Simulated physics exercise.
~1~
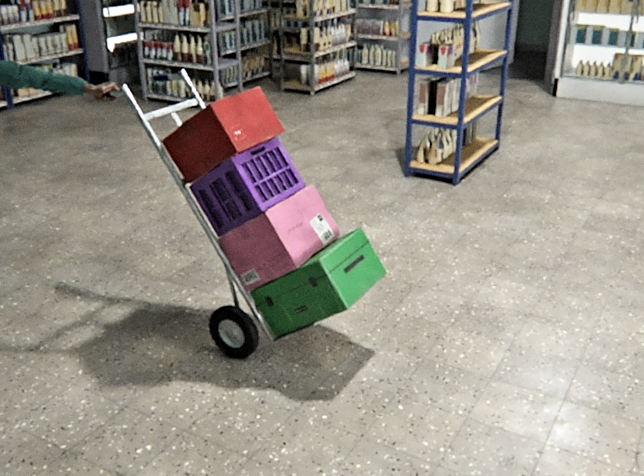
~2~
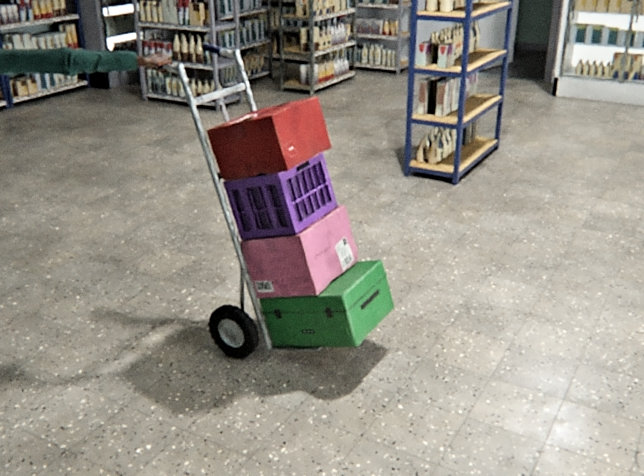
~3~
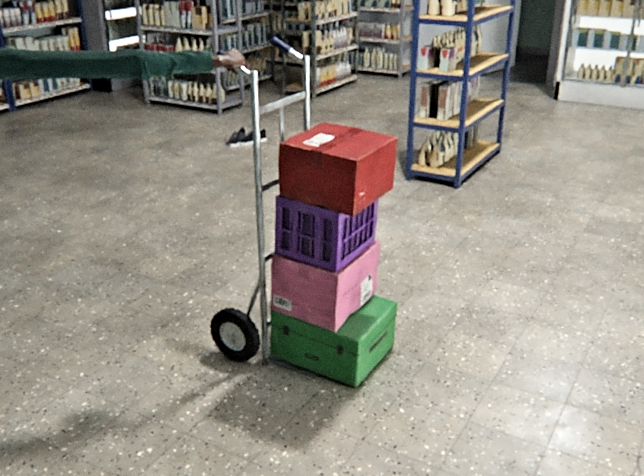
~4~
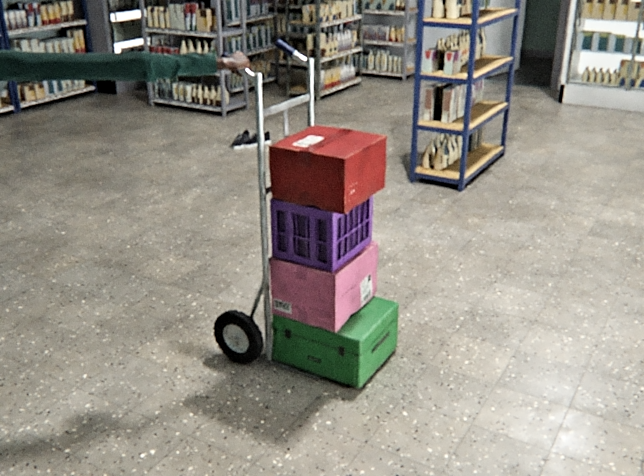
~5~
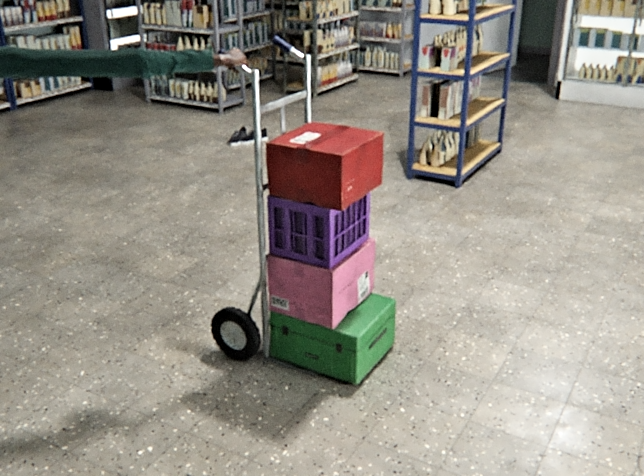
In a shelf-lined room, a hand tips a loaded hand truck upright, its boxes staying stacked.
